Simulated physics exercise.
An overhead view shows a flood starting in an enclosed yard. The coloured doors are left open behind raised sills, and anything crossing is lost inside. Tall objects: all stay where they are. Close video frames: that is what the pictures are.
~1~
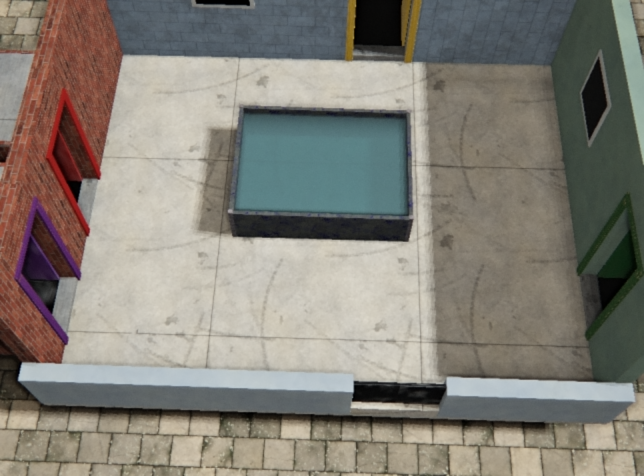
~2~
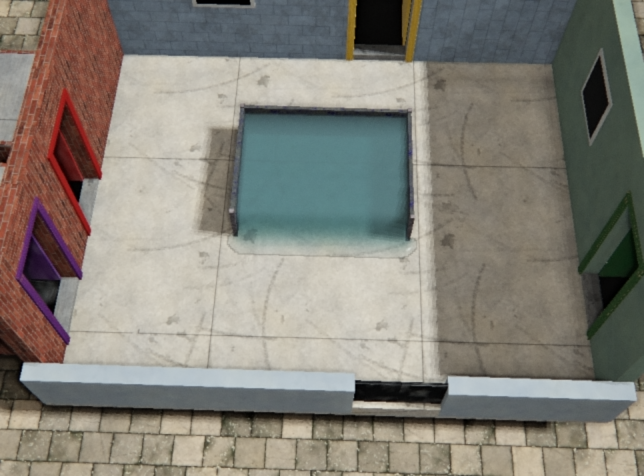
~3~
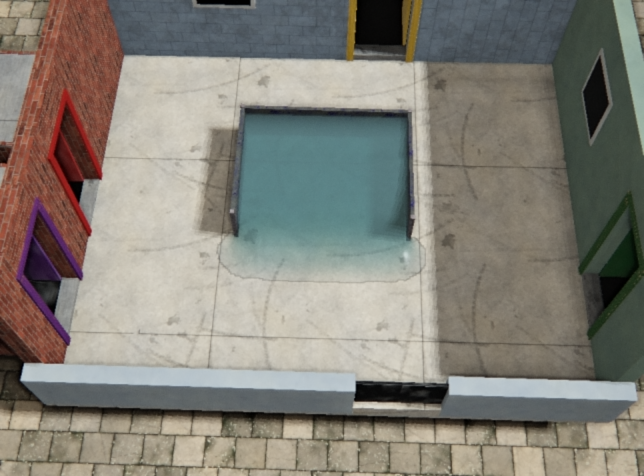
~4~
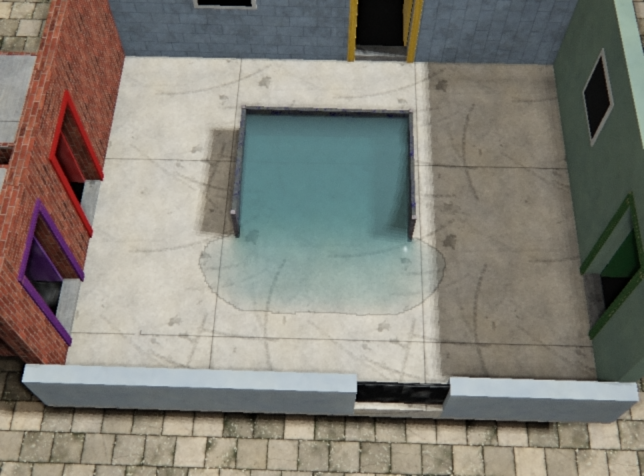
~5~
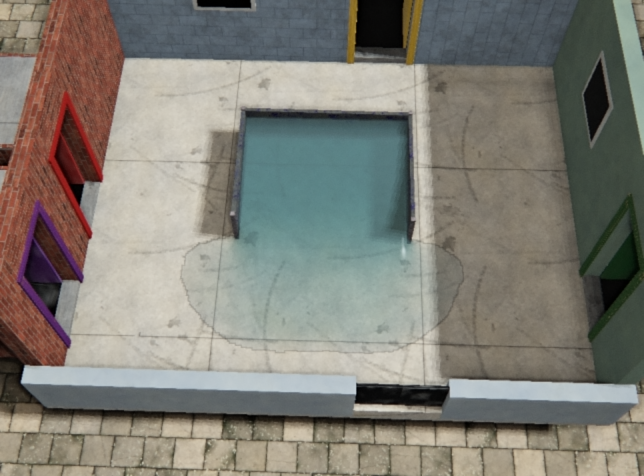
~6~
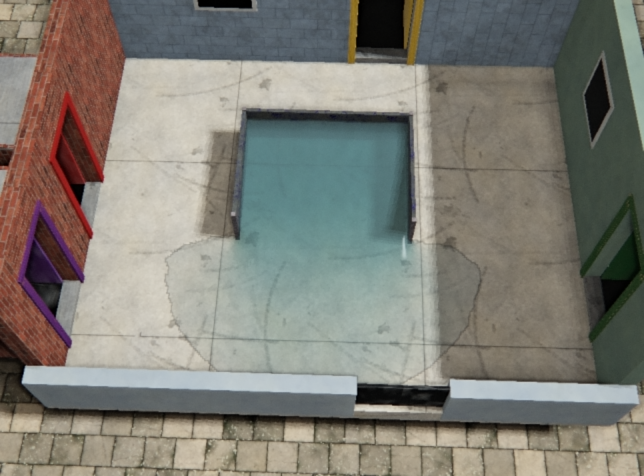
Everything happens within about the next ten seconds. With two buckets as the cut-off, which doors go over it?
One by one: The green door overshoots the mark there, the yellow door doesn't overshoot the mark there, the red door overshoots the mark there, the purple door overshoots the mark there.
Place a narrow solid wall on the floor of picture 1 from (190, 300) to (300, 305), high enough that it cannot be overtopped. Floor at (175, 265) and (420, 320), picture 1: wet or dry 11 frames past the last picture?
Result, in order: Swamped / swamped.
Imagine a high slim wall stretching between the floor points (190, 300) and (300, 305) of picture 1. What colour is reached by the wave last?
The door marked yellow comes last.
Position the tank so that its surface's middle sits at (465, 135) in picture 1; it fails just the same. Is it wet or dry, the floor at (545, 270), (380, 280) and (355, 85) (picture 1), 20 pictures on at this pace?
Soaked, soaked, parched.
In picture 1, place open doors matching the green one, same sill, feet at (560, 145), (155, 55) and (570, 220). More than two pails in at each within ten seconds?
Note: Door one undershoots; door two overshoots; door three undershoots.
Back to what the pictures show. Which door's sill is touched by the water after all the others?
It's the door marked yellow.
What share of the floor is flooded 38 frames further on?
It comes out near 90 percent.
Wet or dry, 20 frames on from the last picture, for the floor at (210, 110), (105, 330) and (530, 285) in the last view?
Result, in the order given: Not wetted / wetted / wetted.
A moment on, water covers 30 % of the floor; the green door not reached, the yellow door not reached, the red door not reached, the purple door not reached.
Next, water covers 35 % of the floor; the green door not reached, the yellow door not reached, the red door not reached, the purple door wet at the sill, nothing in.
Then, water covers 50 % of the floor; the green door under two buckets in, the yellow door not reached, the red door wet at the sill, nothing in, the purple door over two buckets in.
Later, water covers 90 % of the floor; the green door over two buckets in, the yellow door not reached, the red door over two buckets in, the purple door far over two buckets in.
In the end, water covers 100 % of the floor; the green door over two buckets in, the yellow door wet at the sill, nothing in, the red door over two buckets in, the purple door far over two buckets in.
